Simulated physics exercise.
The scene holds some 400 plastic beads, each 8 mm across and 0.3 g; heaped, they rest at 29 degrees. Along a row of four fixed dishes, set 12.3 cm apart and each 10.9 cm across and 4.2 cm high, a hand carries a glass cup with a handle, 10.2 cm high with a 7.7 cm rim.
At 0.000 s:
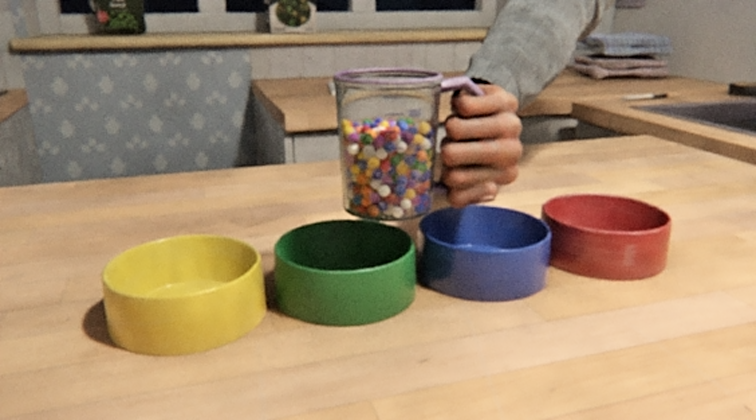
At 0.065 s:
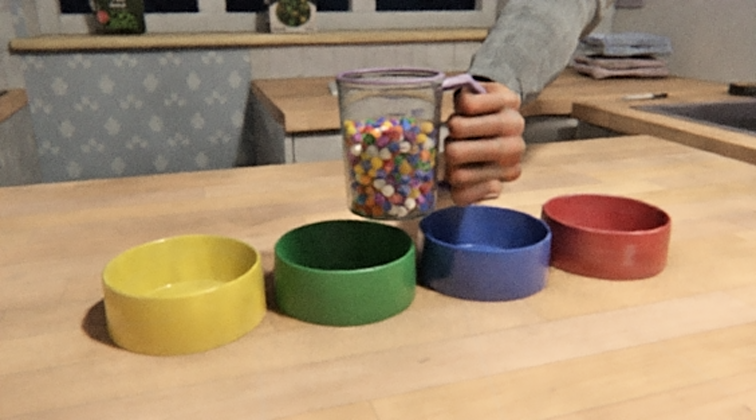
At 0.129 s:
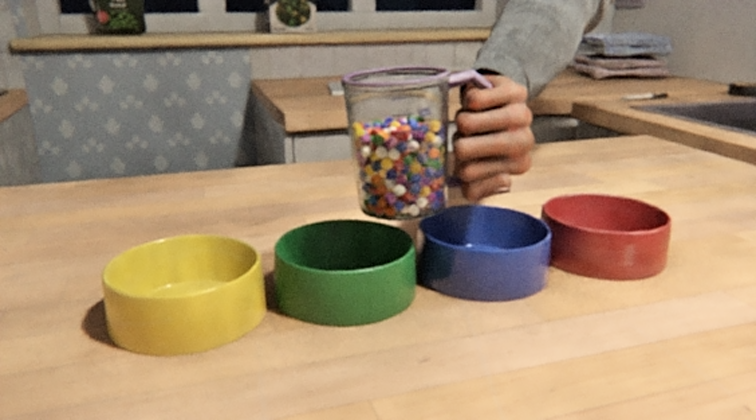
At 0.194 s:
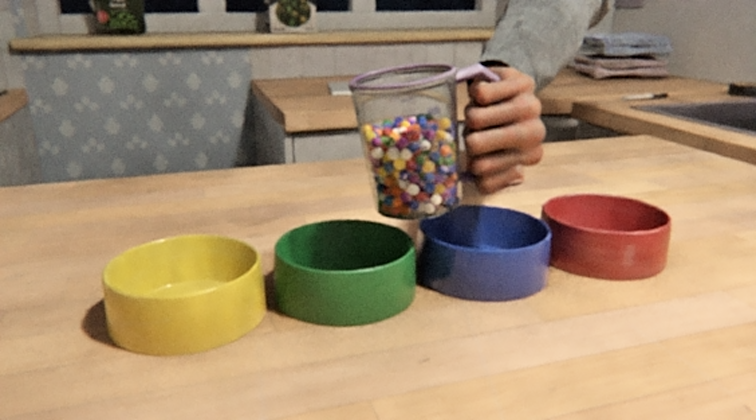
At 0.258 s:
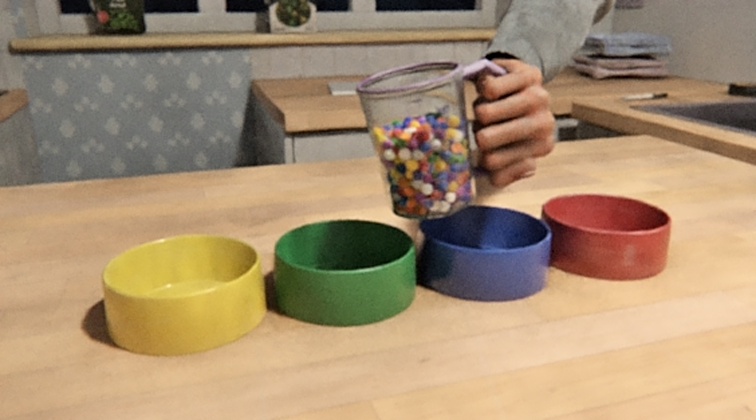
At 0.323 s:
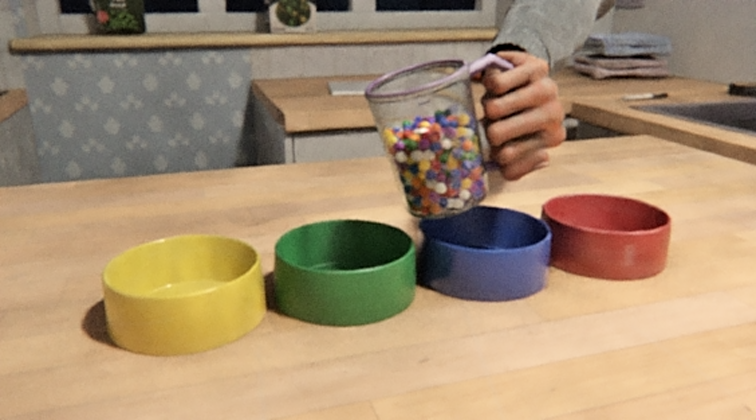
At first, a hand holds a clear cup of colorful beads almost still and upright above a wooden counter with yellow, green, blue and red dishes in a row. Then the hand shifts the cup slightly to the right while gradually leaning it to the left, the beads still inside.
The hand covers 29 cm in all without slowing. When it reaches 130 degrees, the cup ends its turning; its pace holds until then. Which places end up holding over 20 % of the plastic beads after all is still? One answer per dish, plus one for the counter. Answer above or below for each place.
Red dish: Above, blue dish: Below, green dish: Below, yellow dish: Below, counter: Below.
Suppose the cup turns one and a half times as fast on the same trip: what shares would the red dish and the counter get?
Result - red dish: 30; counter: 20.
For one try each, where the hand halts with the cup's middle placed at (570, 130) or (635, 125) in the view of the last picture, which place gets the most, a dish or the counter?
The largest share ends at blue first and at red second.
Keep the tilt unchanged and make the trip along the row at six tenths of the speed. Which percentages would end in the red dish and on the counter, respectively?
Red: 0; counter: 10.
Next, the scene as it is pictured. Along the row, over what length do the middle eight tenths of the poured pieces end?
Roughly 7 centimetres.
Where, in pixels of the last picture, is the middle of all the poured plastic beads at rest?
My guess is close to (607, 232).
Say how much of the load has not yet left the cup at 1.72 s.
It comes to about 90 percent.
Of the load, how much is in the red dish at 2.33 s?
I'd put it at about 95 % by that time.
After 1.16 s, tilt 69 degrees; cup holds 100 %.
After 1.72 s, tilt 105 degrees; cup holds 90 %, red 10 %.
Then, at 2.33 s, tilt 130 degrees; cup holds 0 %, red 95 %.
In the end, at 2.7 s, red 95 %, blue 0 %, green 0 %, yellow 0 %, counter 0 %.
